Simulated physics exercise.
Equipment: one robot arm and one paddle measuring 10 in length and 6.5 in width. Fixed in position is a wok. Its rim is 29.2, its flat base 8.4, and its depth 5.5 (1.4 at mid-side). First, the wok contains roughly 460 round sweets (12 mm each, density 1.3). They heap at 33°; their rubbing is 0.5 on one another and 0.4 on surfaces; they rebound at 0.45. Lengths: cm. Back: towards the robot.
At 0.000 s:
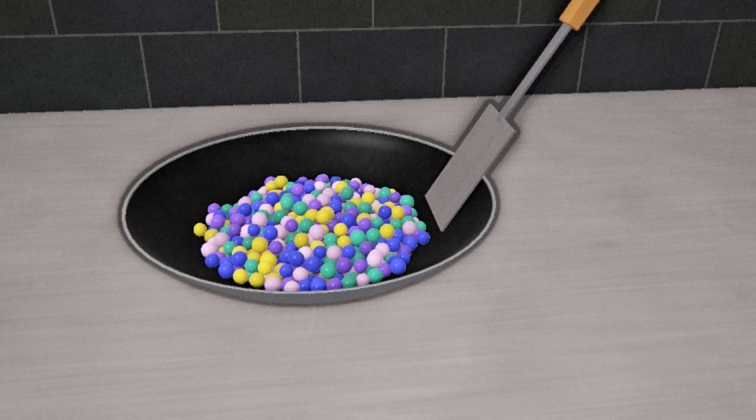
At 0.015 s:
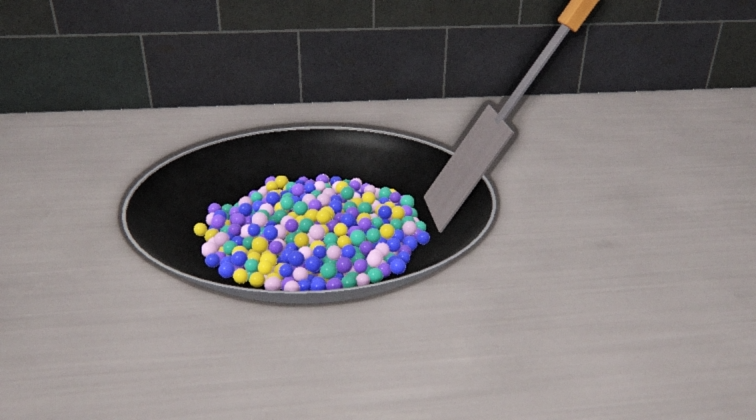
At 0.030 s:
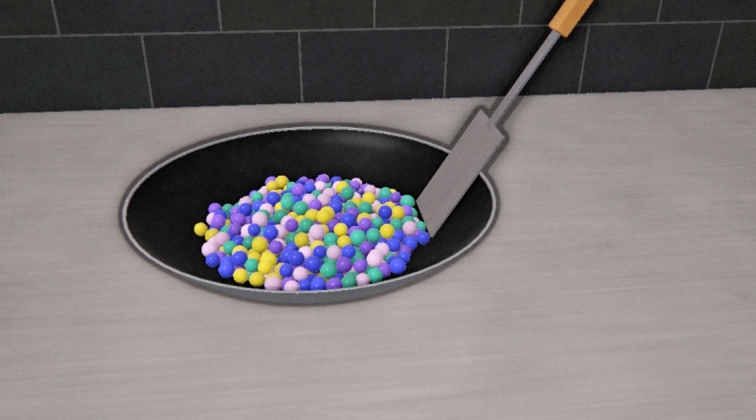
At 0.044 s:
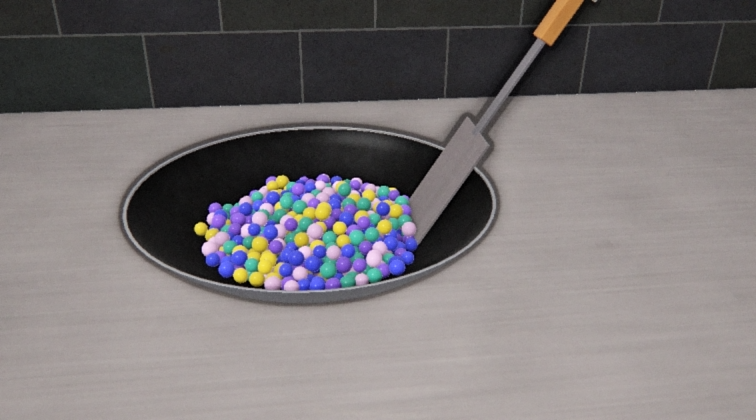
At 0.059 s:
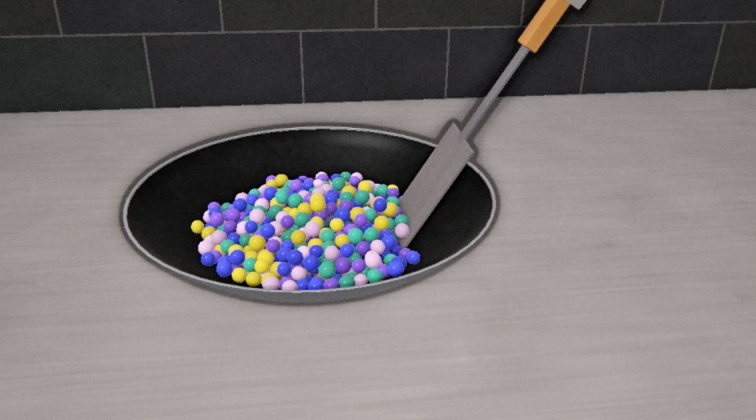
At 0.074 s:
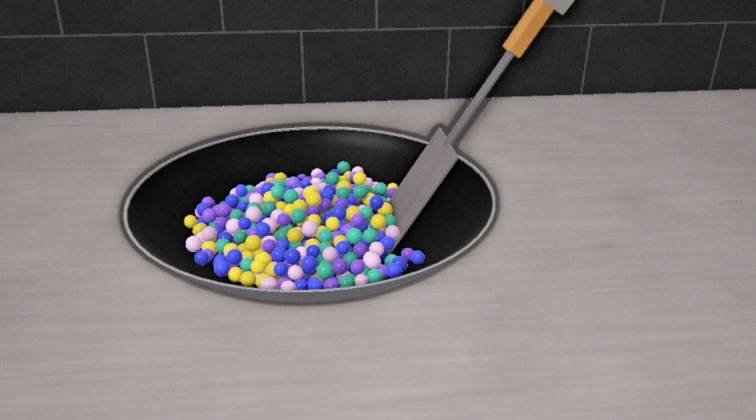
A flat metal paddle with a wooden handle slid down and left into a black wok of colorful round sweets, pressing against the right side of the heap and pushing some of them leftward.
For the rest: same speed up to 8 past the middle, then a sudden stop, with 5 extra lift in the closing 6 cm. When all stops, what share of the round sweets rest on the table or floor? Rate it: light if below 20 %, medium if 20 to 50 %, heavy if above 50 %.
Rating: Light.
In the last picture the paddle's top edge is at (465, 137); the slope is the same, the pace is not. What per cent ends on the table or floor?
Share: Roughly 5 %.
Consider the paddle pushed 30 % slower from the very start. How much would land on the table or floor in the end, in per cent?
The share on the table or floor would be about 5 percent.
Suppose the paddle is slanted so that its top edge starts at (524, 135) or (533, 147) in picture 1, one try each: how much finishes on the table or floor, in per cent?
Close to 15 and 15 percent respectively.
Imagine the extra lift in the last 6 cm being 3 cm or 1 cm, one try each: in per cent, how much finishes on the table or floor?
Roughly 15 per cent, then 15 per cent.
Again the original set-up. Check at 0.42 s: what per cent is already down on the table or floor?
About 10 per cent.
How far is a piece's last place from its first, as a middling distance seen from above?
5 cm.
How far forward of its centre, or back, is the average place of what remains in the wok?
The balance point is about 4.0 cm ahead.
After 0.13 s, sloping 58°, highest piece 6 above the table; 461 in the wok.
After 0.19 s, sloping 58°, highest piece 6 above the table; 461 in the wok.
After 0.42 s, sloping 58°, highest piece 7 above the table; 405 in the wok, 39 on the table or floor, 17 on the blade or in flight.
After 1.47 s, sloping 58°, highest piece 6 above the table; 402 in the wok, 59 on the table or floor.
At rest, 402 in the wok, 59 on the table or floor. That is 13 % on the table or floor.
